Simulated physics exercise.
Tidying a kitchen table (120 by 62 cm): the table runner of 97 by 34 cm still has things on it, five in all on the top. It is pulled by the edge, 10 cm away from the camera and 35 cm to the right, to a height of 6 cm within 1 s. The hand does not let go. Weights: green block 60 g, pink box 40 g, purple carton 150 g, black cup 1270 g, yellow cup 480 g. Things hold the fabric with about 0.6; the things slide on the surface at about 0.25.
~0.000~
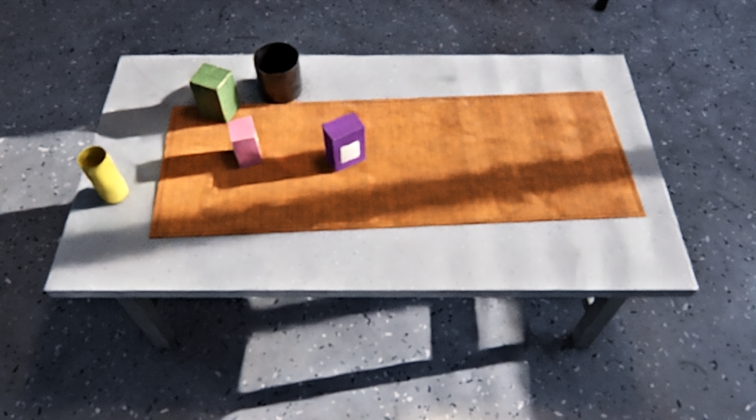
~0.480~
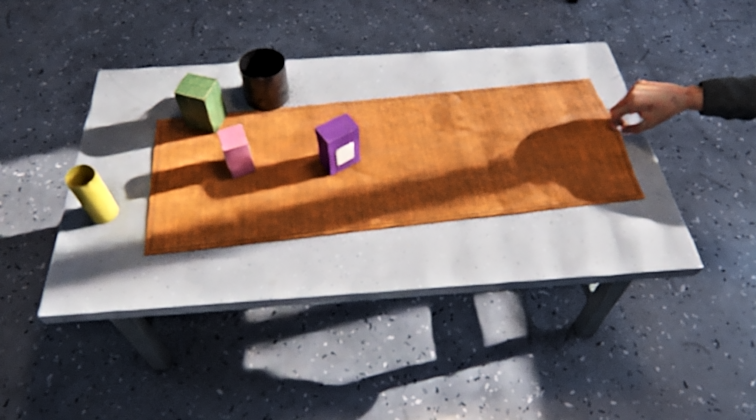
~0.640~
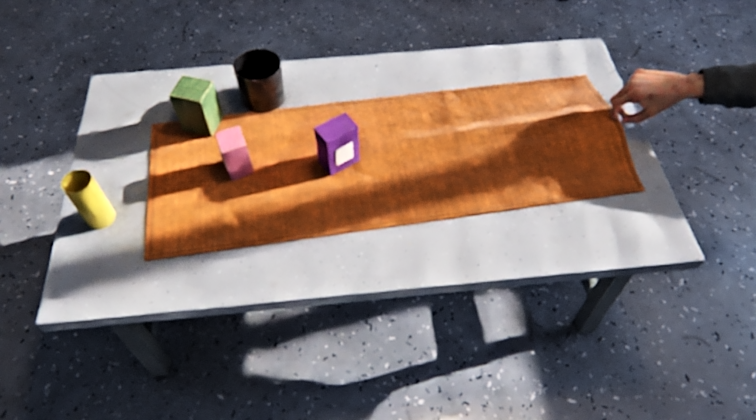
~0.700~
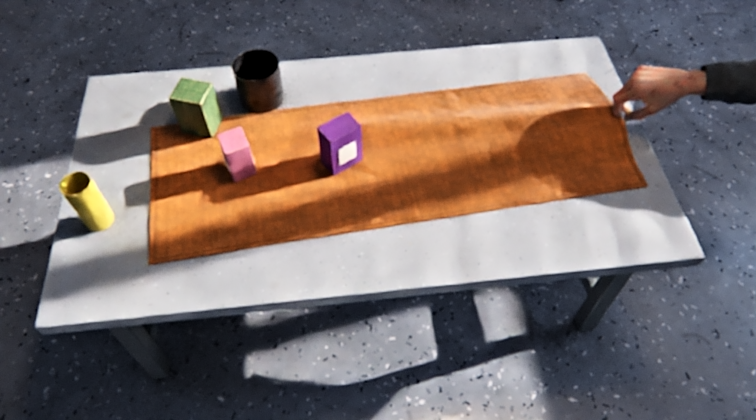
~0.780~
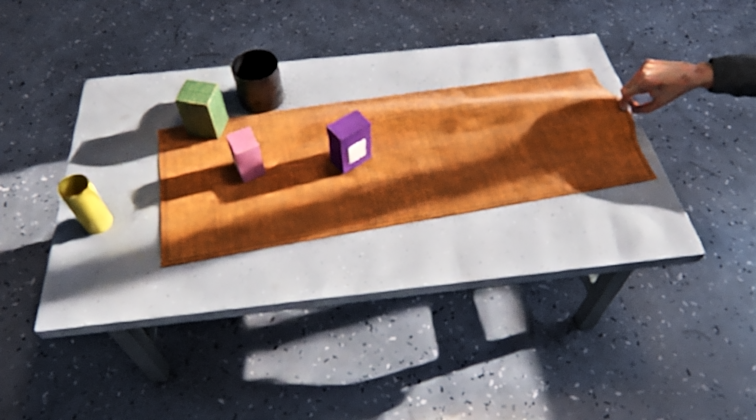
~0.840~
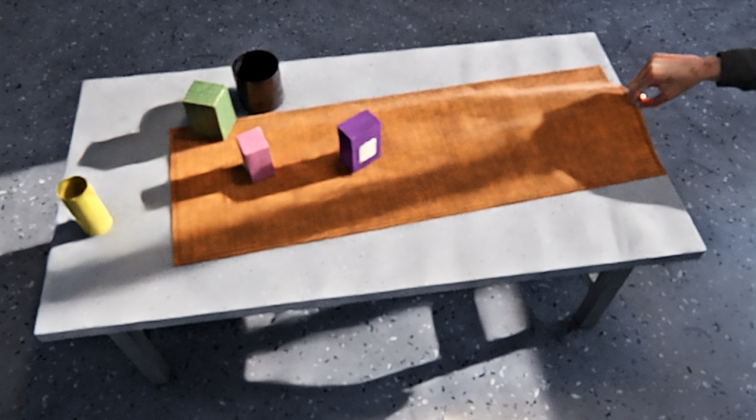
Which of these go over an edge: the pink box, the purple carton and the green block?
Result: Pink box remains up there, purple carton remains up there, green block keeps to the top.
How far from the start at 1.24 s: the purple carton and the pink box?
Purple carton 25 cm, pink box 25 cm.
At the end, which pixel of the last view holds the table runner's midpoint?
Around (554, 121).
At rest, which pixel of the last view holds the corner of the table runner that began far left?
At about (313, 120).
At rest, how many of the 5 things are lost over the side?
0 of them.
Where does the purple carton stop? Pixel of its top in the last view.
Around (519, 95).
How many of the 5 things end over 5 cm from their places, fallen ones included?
That makes 3.
By 1.0 s, 90 % of the table runner is still over the top; purple carton 15 cm off its start, pink box 15 cm off its start, green block 13 cm off its start.
By 1.2 s, 80 % of the table runner is still over the top; purple carton 26 cm off its start, pink box 25 cm off its start, green block 23 cm off its start.
By 1.4 s, 70 % of the table runner is still over the top; purple carton 33 cm off its start at (502, 99), pink box 33 cm off its start at (400, 124), green block 30 cm off its start at (339, 83).
By 1.6 s, 70 % of the table runner is still over the top; purple carton 37 cm off its start, pink box 36 cm off its start, green block 34 cm off its start.
By 3.2 s, 70 % of the table runner is still over the top; purple carton 37 cm off its start at (519, 95), pink box 37 cm off its start at (417, 121), green block 34 cm off its start at (355, 80).
